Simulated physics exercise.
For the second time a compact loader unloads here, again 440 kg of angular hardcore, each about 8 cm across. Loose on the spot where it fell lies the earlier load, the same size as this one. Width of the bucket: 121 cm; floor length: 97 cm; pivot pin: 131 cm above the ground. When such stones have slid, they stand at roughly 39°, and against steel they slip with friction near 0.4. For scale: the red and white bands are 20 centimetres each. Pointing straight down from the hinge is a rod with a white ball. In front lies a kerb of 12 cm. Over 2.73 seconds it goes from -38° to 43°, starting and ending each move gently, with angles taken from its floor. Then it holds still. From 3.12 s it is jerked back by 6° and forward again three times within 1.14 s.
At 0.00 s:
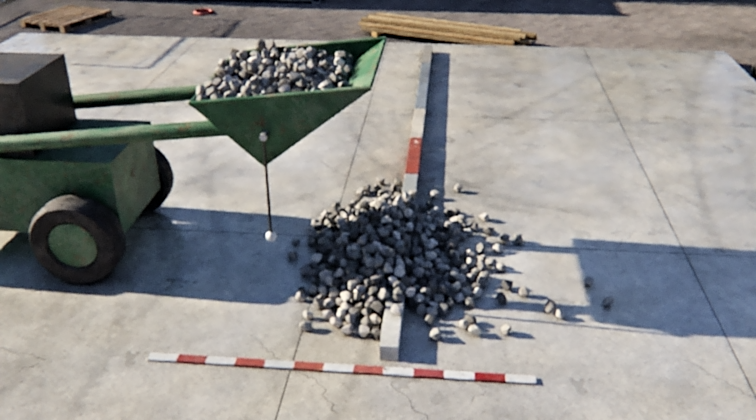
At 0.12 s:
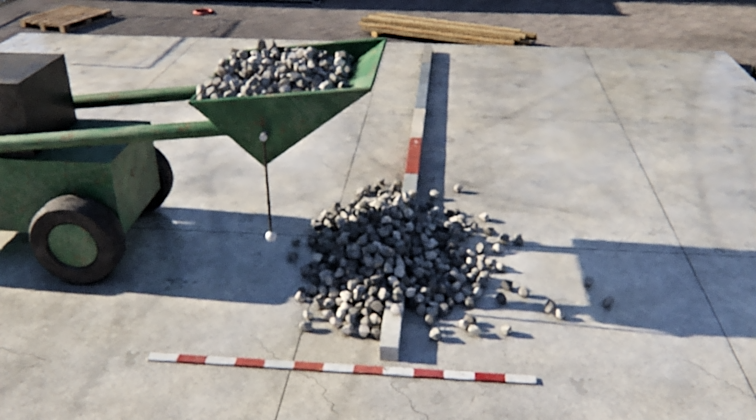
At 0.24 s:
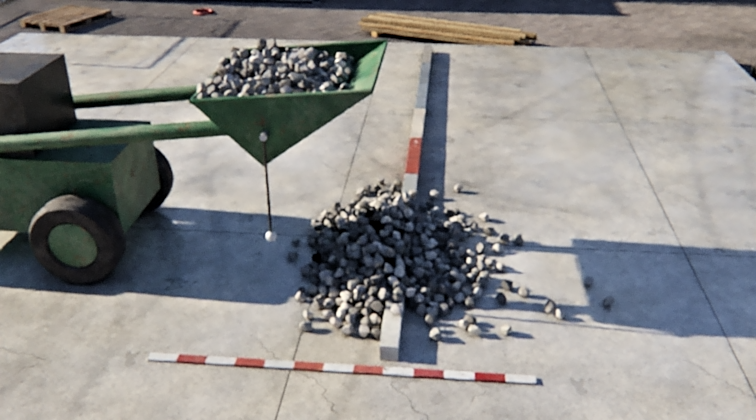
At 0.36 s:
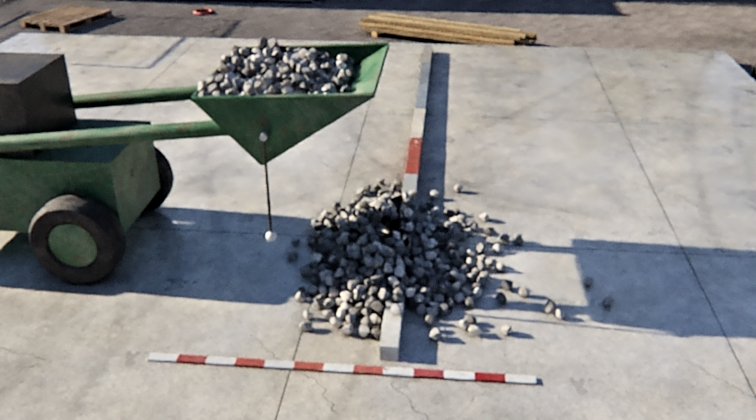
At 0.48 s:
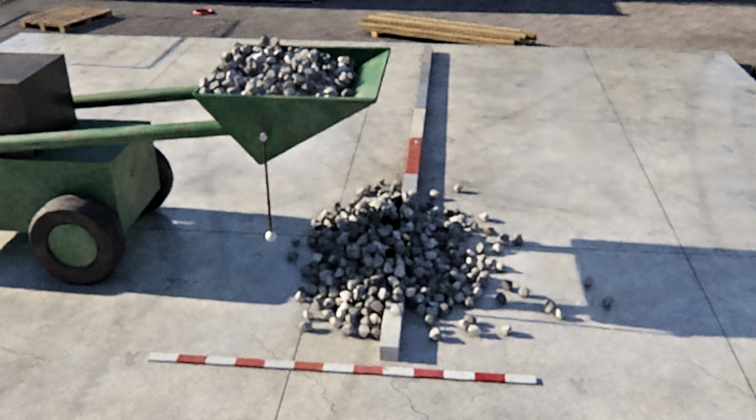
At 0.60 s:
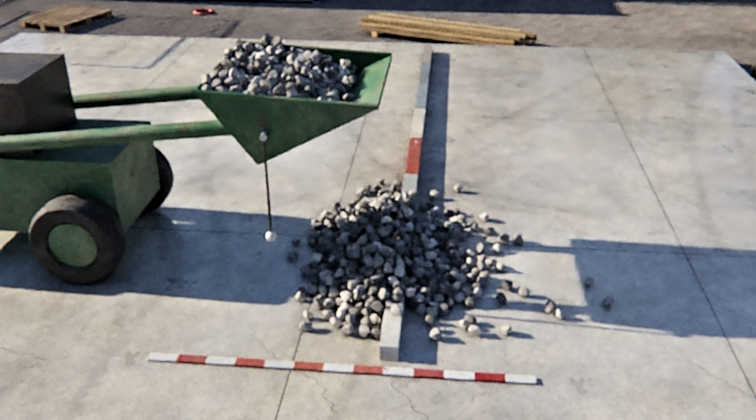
The video shows a green loader on the left holding a bucket of grey stones above a concrete yard, its lip dipping slightly as the bucket slowly tilts forward, while the stone heap lying across a kerb stays still.
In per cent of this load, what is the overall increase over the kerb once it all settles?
49 out of 100, about.
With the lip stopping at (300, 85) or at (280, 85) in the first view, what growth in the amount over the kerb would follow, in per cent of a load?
First place: Roughly 0 %; second place: Roughly 0 %.
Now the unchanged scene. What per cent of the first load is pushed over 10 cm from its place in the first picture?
Roughly 10 % of them.
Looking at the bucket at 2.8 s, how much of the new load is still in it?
Roughly 10 per cent is still inside.
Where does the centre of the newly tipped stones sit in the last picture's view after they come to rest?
Centre: Approx. (403, 241).
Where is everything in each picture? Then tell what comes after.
In the first picture, the bucket is at -38°, its lip at (371, 88); the top of the load is at (287, 58). The earlier load is highest near (379, 219), 31 cm above ground level, 75 % on this side of the kerb, 26 % over the kerb.
In the second picture, the bucket is at -38°, its lip at (371, 89); the top of the load is at (287, 58); the stones move at 0.0 m/s on average.
In the third picture, lip at (372, 92), floor tilted -36°, highest stones at (267, 55); the stones move at 0.1 m/s on average.
In the fourth picture, lip at (374, 96), floor tilted -34°, highest stones at (262, 55); the stones move at 0.1 m/s on average.
In the fifth picture, the bucket is at -31°, its lip at (376, 101); the top of the load is at (261, 52); the stones move at 0.1 m/s on average.
In the sixth picture, the bucket is at -28°, its lip at (378, 107); the top of the load is at (252, 53); the stones move at 0.1 m/s on average.
After 2.0 s the floor is at 30°; in per cent of one load, 96 in the bucket, 78 on this side of the kerb, 26 over the kerb; the foremost stones are at (544, 280).
After 2.8 s the floor is at 43°; in per cent of one load, 9 in the bucket, 133 on this side of the kerb, 59 over the kerb; the foremost stones are at (544, 280).
After 4.7 s the floor is at 43°; in per cent of one load, 0 in the bucket, 126 on this side of the kerb, 74 over the kerb; the foremost stones are at (565, 277).
After 7.4 s the floor is at 43°; in per cent of one load, 0 in the bucket, 126 on this side of the kerb, 74 over the kerb; the foremost stones are at (565, 277). Net gain over the kerb, 49.
